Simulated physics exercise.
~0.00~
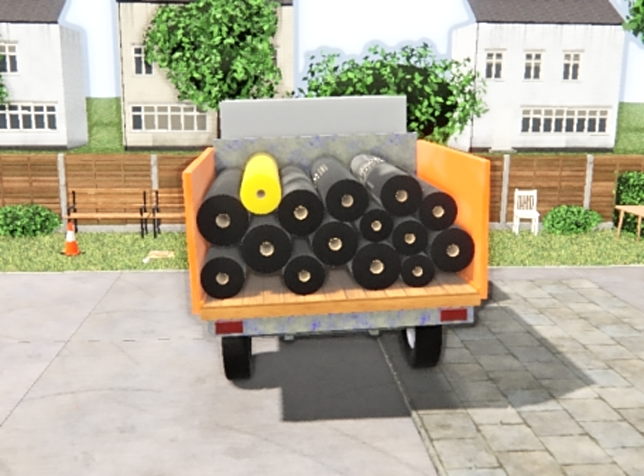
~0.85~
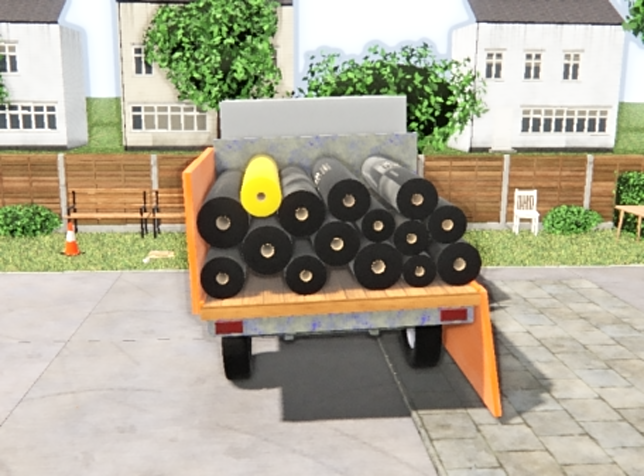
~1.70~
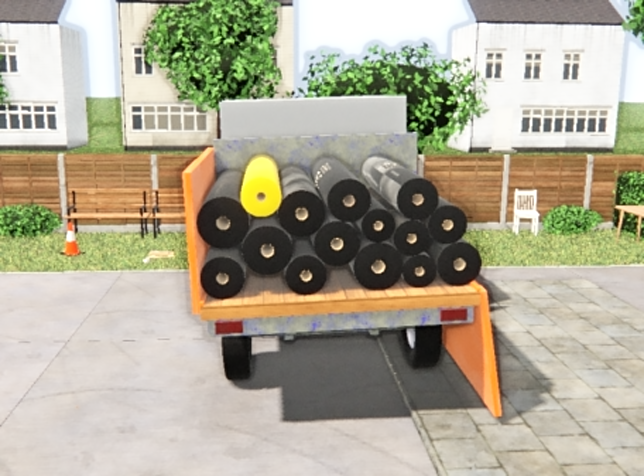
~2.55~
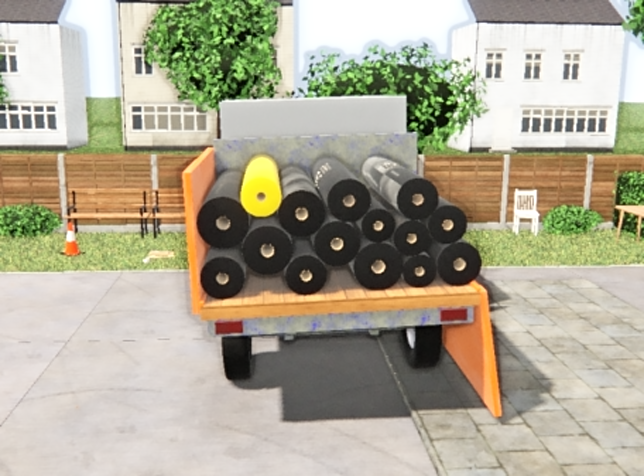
A flatbed lorry's right side drops open, but its black and yellow rolls stay aboard.
